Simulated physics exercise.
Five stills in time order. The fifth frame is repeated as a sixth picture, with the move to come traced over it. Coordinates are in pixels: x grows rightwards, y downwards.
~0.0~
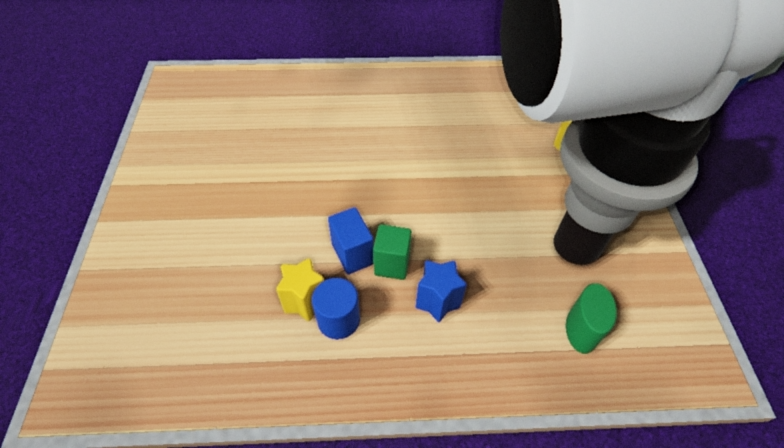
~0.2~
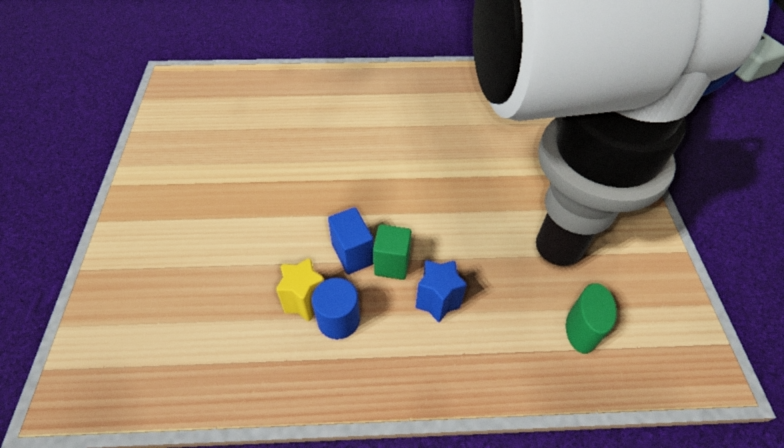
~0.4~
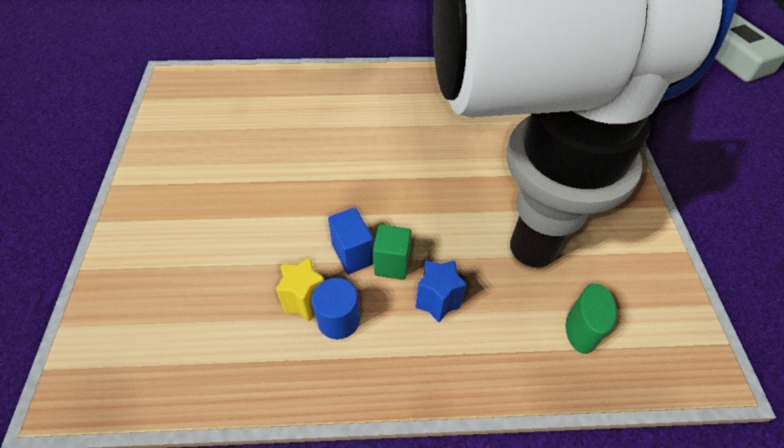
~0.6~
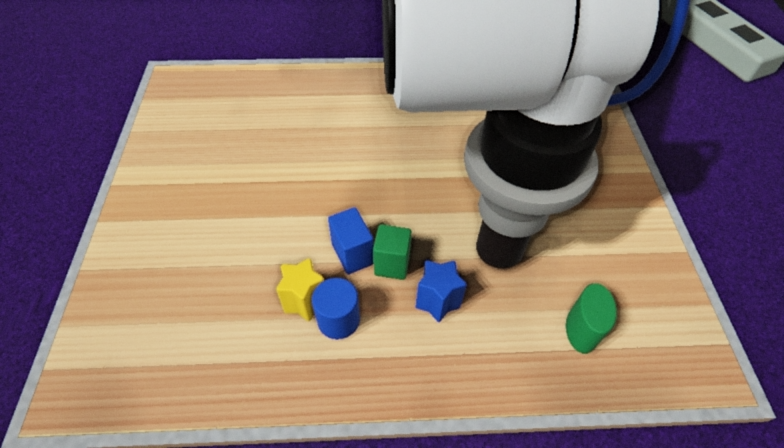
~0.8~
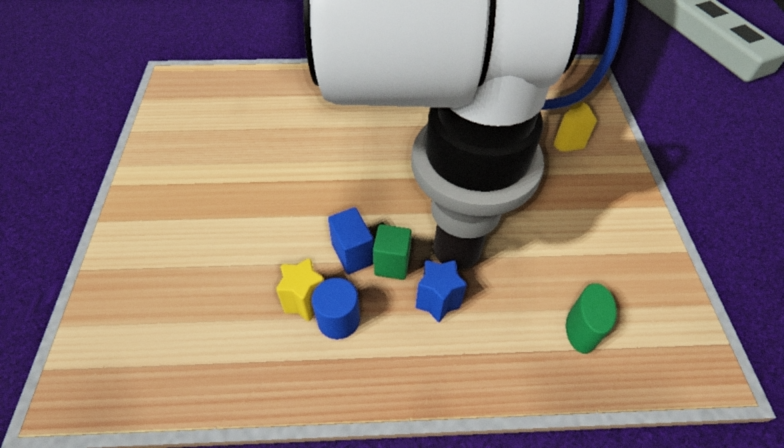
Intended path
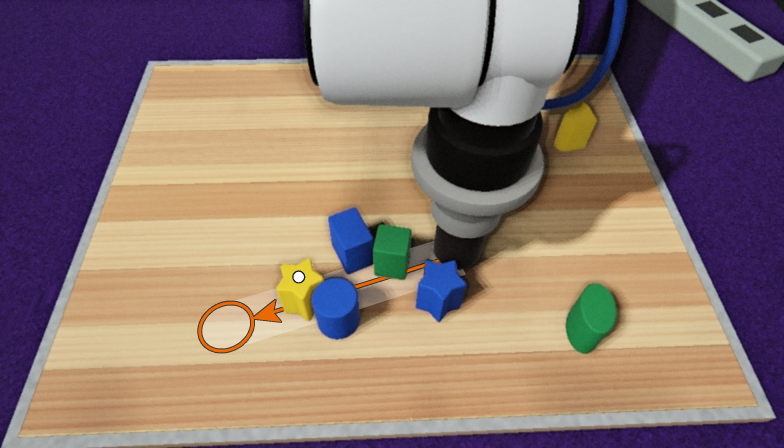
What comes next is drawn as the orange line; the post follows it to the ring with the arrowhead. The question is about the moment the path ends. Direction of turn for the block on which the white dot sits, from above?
Looking from above, the answer is counterclockwise.
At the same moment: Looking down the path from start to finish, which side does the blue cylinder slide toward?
The shift is to the left of that direction.
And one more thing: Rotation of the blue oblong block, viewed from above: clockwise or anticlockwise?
Seen from above, clockwise.
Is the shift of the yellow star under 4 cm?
Short answer: No.
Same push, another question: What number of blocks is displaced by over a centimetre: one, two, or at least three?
The answer is three or more blocks, counting only moves over 1 cm.
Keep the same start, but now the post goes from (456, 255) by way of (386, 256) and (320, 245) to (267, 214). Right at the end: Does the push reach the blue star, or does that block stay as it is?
The blue star keeps its place.
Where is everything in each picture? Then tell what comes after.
In the first frame, post tip (576, 247); block tops, yellow star (299, 277); blue cylinder (335, 297); blue oblong block (350, 227); green square block (393, 239).
In the second frame, post (558, 248); blocks unchanged.
In the third frame, post (533, 249); blocks unchanged.
In the fourth frame, post (499, 250); blocks unchanged.
In the fifth frame, post (457, 251); yellow star (299, 277); blue cylinder (335, 297); blue oblong block (350, 227); green square block (393, 239).
Path on the board, in a line from (456, 255) to (226, 326); the dot is on the yellow star.
The first path, step by step. One third of the way, post (384, 274); blue oblong block (320, 223), turned 65° clockwise; green square block (340, 251).
Two thirds of the way, post (307, 297); yellow star (257, 291), turned 60° anticlockwise; blue cylinder (307, 323); blue oblong block (308, 217), turned 110° clockwise; green square block (277, 248), turned 45° clockwise.
At the end, post (224, 322); yellow star (164, 318), turned 60° anticlockwise; blue cylinder (307, 323); blue oblong block (308, 217), turned 110° clockwise; green square block (272, 246), turned 55° clockwise.
